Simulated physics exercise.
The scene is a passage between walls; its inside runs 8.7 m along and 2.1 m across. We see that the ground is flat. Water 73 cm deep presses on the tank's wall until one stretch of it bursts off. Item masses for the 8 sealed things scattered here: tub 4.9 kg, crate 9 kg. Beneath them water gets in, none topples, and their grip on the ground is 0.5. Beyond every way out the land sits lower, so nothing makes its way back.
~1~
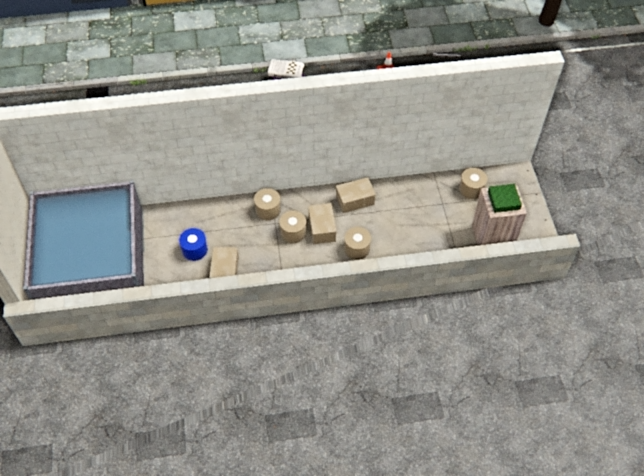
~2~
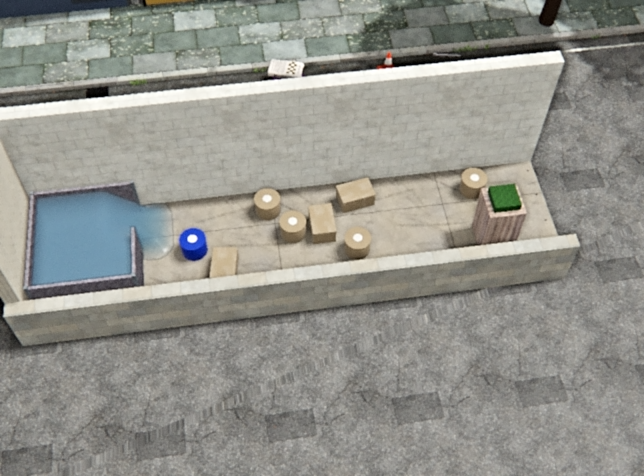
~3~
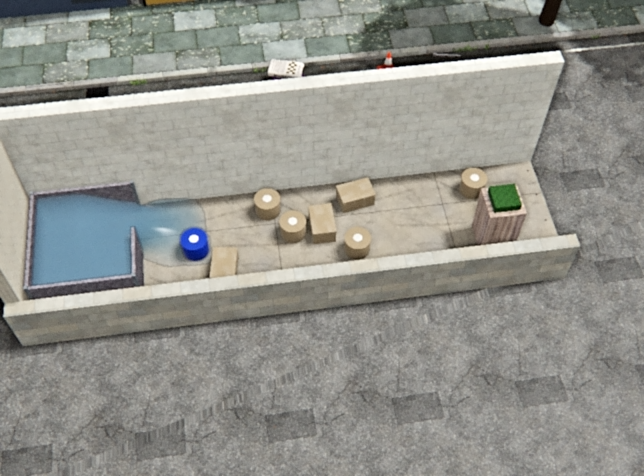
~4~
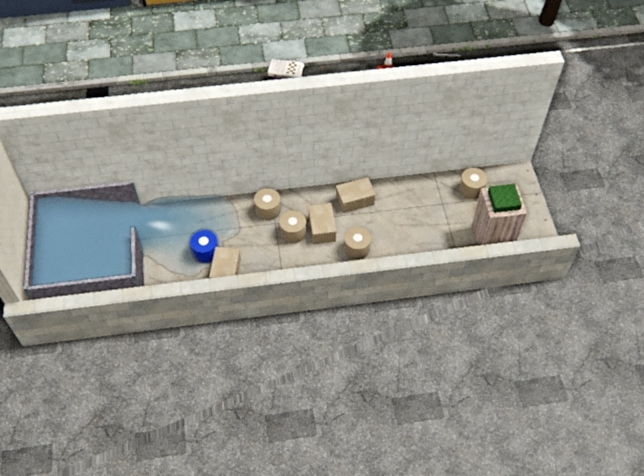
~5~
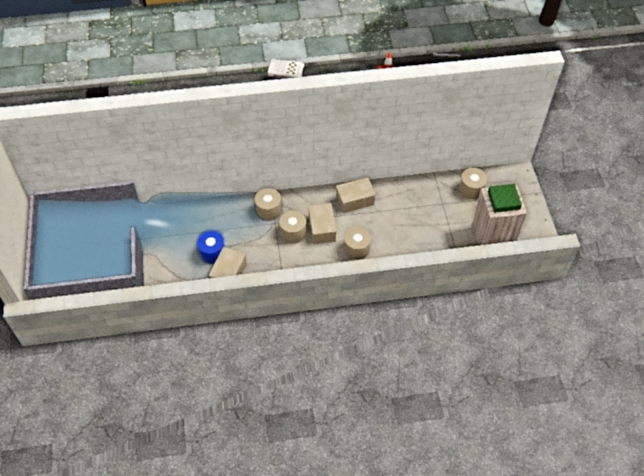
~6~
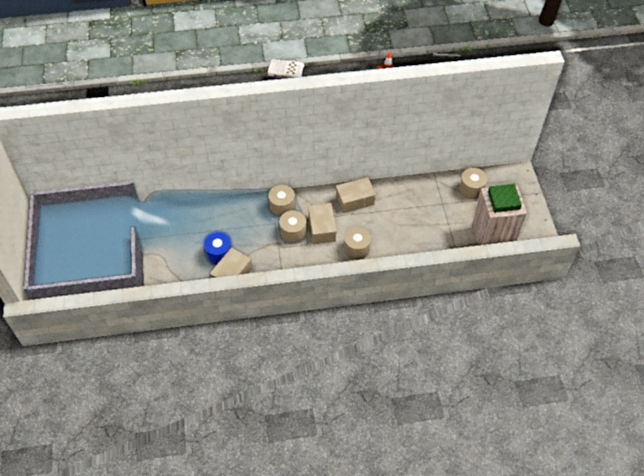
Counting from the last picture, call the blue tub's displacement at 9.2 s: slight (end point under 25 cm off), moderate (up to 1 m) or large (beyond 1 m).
Large.
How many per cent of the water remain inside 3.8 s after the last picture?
I'd say some 78 percent hasn't gone yet.
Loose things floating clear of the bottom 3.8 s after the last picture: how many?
My tally comes to 5.
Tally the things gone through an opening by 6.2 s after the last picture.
By that moment the number is 4.
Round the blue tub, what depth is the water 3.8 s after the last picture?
About 12 cm.
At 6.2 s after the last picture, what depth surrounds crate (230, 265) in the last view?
I'd say some 12 cm.
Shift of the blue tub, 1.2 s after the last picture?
250 cm, give or take.
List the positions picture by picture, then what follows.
The first frame shows the blue tub at (192, 239) rests on the ground; water covers 2.8 m2; 0 of 8 have shifted.
The second frame shows the blue tub at (192, 239), on the bottom; water covers 3.4 m2; 0 of 8 have shifted.
The third frame shows the blue tub at (194, 239), on the bottom; water covers 4.1 m2; 0 of 8 have shifted.
The fourth frame shows the blue tub at (204, 241), on the bottom, 20 cm from its start; 4.8 m2 under water; 1 of 8 have shifted.
The fifth frame shows the blue tub at (211, 242), on the bottom, 32 cm from its start; 5.6 m2 under water; 2 of 8 have shifted.
The sixth frame shows the blue tub at (217, 243) rests on the ground, 44 cm from its start; water covers 6.4 m2; 3 of 8 have shifted.
Then, 1.2 s after the last picture the blue tub is near (327, 246), 2.3 m from its start, afloat; 0 of 8 are out; 5 afloat.
Then, 3.8 s after the last picture the blue tub is near (432, 183), 4.3 m from its start, afloat; 3 of 8 are out; 5 afloat.
Then, 6.2 s after the last picture the blue tub is near (445, 170), 4.6 m from its start, afloat; 4 of 8 are out; 4 afloat.
Then, 9.2 s after the last picture the blue tub is near (521, 179), 5.8 m from its start, afloat; 5 of 8 are out; 3 afloat.
